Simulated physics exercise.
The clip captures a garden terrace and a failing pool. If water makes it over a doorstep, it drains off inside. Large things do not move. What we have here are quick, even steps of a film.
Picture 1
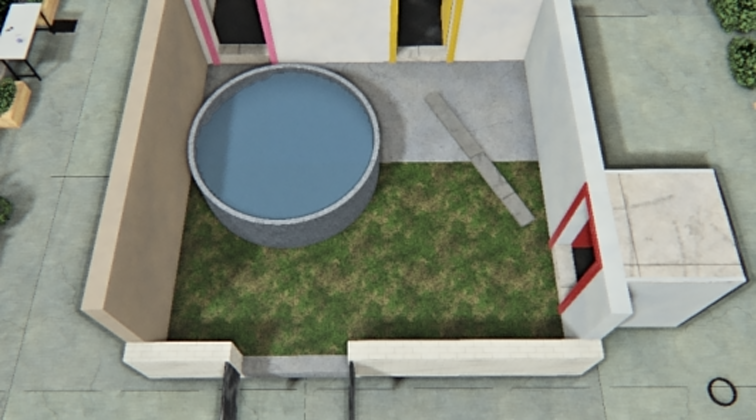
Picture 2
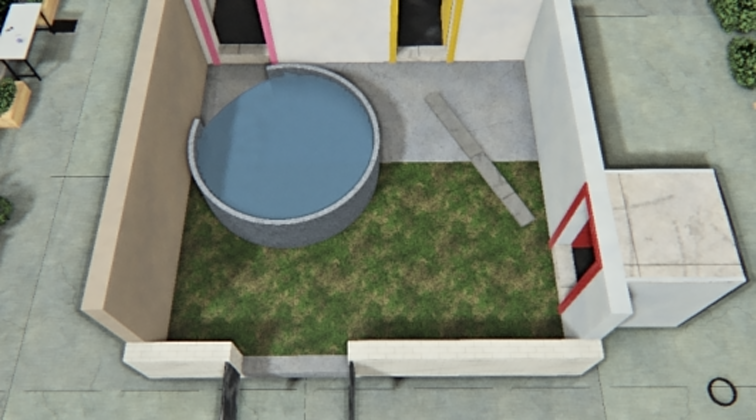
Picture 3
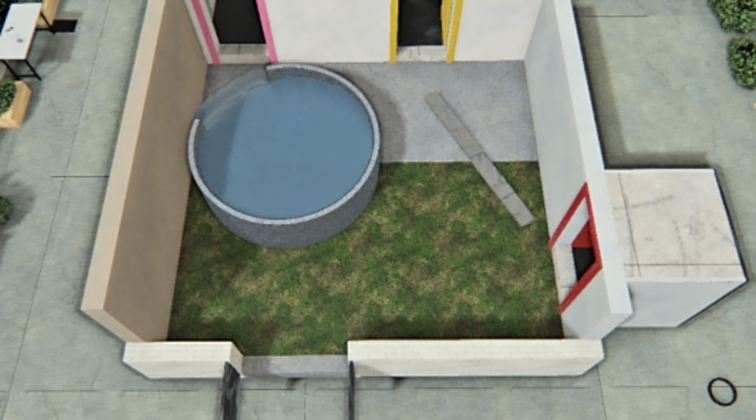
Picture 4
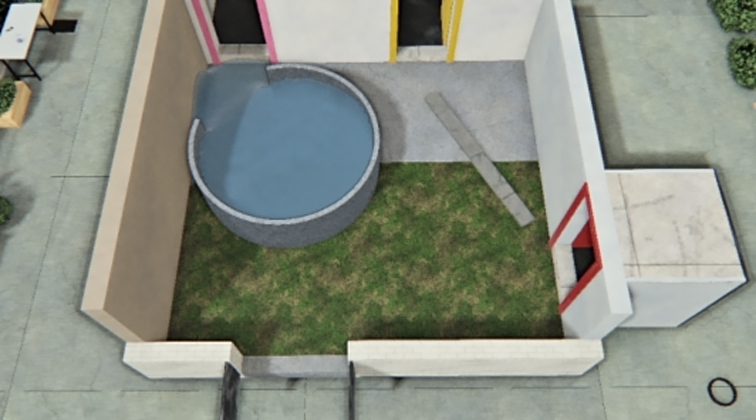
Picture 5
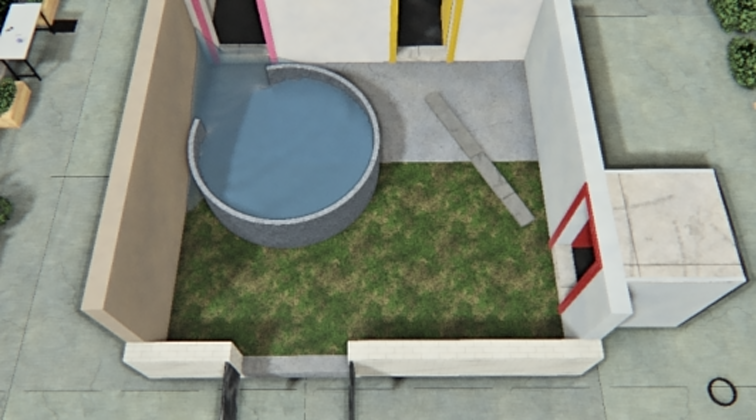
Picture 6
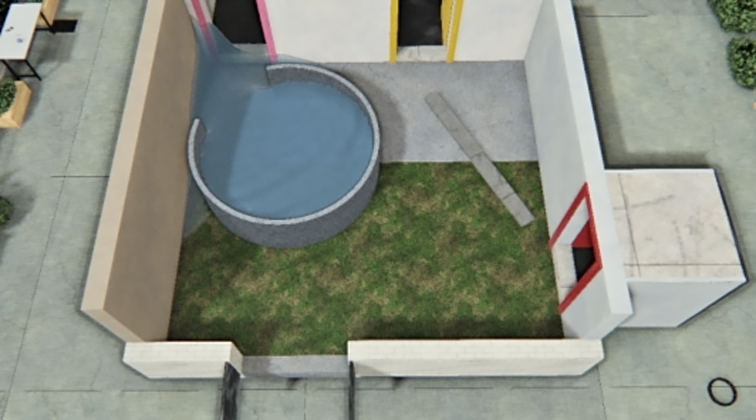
Round grey pool in a walled garden terrace breaking open at its far left side, water pouring out toward the pink-framed doorway.
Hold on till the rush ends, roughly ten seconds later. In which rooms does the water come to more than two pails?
Taking them in turn, the yellow door keeps to two pails or fewer, the red door keeps to two pails or fewer, the pink door goes beyond two pails.
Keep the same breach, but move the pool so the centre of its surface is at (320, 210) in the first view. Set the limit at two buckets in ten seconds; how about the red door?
Red keeps below it.
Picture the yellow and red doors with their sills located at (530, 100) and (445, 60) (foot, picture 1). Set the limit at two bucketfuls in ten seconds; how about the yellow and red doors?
Well, the yellow door tops the limit, but the red door comes up short.
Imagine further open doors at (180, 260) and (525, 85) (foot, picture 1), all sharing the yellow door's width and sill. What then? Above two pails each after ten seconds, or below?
Lab note, doors in listed order: Under the limit, over the limit.
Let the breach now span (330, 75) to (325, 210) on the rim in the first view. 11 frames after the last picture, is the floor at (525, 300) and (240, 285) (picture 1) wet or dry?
Soaked; untouched.
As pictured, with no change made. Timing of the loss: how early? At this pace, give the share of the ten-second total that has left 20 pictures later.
About 70 per cent.
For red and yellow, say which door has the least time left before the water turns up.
It is the one in yellow.
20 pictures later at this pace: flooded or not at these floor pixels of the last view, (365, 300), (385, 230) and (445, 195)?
Result, in order: Unflooded / unflooded / waterlogged.
A moment on, water covers 15 % of the floor; the yellow door not reached, the red door not reached, the pink door far over two buckets in.
Next, water covers 35 % of the floor; the yellow door wet at the sill, nothing in, the red door not reached, the pink door far over two buckets in.
Then, water covers 60 % of the floor; the yellow door wet at the sill, nothing in, the red door not reached, the pink door far over two buckets in.
Later, water covers 95 % of the floor; the yellow door wet at the sill, nothing in, the red door wet at the sill, nothing in, the pink door far over two buckets in.
In the end, water covers 95 % of the floor; the yellow door under two buckets in, the red door wet at the sill, nothing in, the pink door far over two buckets in.
